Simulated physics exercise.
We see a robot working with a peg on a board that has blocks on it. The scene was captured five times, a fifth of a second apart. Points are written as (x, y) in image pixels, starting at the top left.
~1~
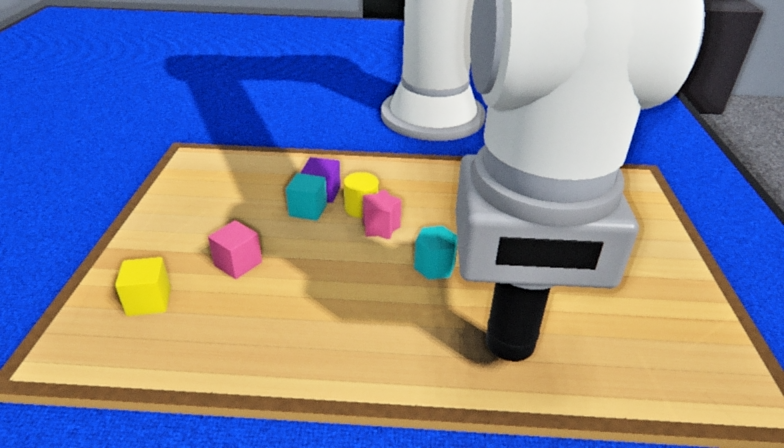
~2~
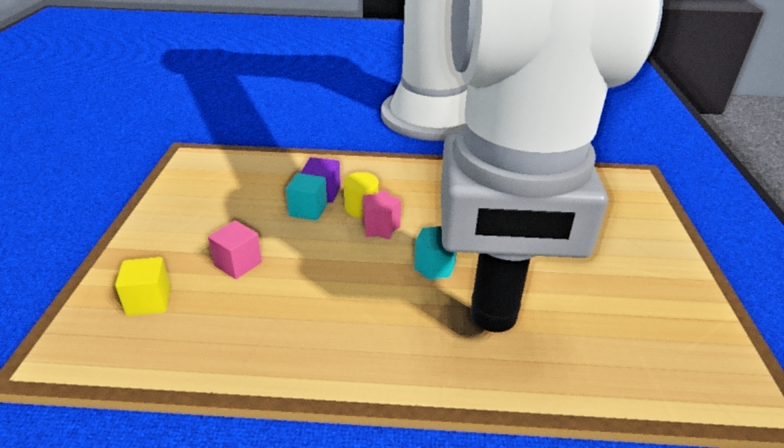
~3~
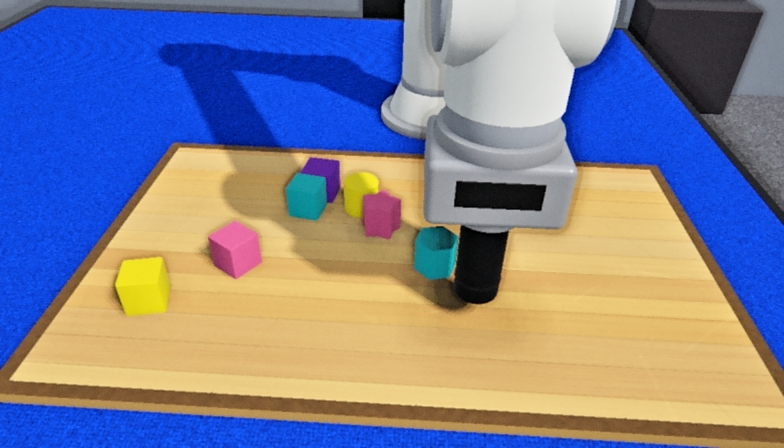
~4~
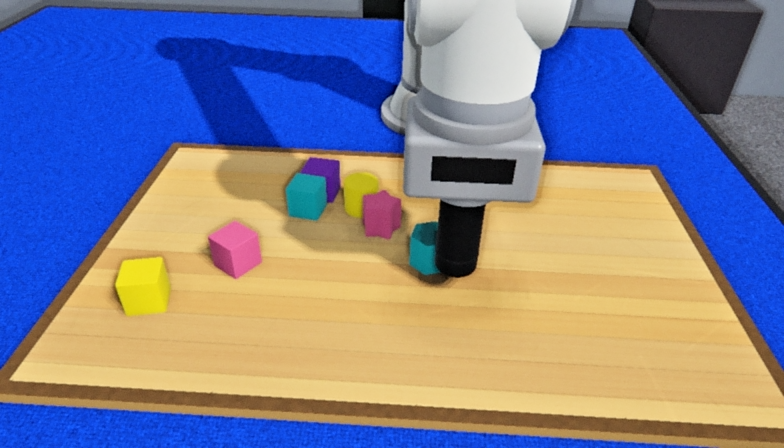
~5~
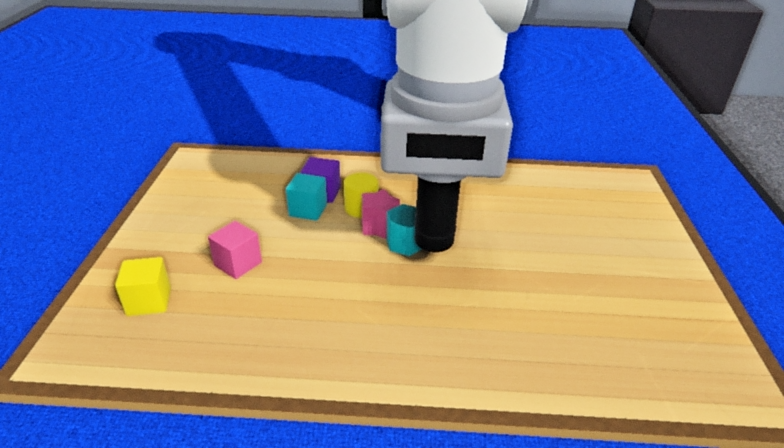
The robot's black peg moves up and left, pushing a turquoise block toward other blocks.
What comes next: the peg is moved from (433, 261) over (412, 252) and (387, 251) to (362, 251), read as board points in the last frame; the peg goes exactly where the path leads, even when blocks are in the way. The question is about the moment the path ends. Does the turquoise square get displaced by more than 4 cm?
No - that is not the case.
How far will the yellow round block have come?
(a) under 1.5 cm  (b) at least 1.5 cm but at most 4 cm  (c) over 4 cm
The one that fits is b, at least 1.5 cm but at most 4 cm.
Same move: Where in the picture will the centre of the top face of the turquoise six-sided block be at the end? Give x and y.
The centre of its top face lies at (344, 202).
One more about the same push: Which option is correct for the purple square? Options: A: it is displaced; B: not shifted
Letter B.
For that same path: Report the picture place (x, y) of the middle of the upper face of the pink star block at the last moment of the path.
Put as a pixel place, it's (339, 184).
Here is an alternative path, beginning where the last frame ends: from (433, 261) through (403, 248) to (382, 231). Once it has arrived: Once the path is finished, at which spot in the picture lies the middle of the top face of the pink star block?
My prediction: (340, 174).
The first path, step by step. Halfway along, peg (400, 232); yellow round block (354, 174); pink star block (354, 191), turned 20° clockwise; turquoise six-sided block (374, 207).
At the end, peg (362, 231); turquoise square (303, 182); purple square unmoved; yellow round block (352, 169); pink star block (339, 184), turned 45° clockwise; turquoise six-sided block (344, 202), turned 25° clockwise.
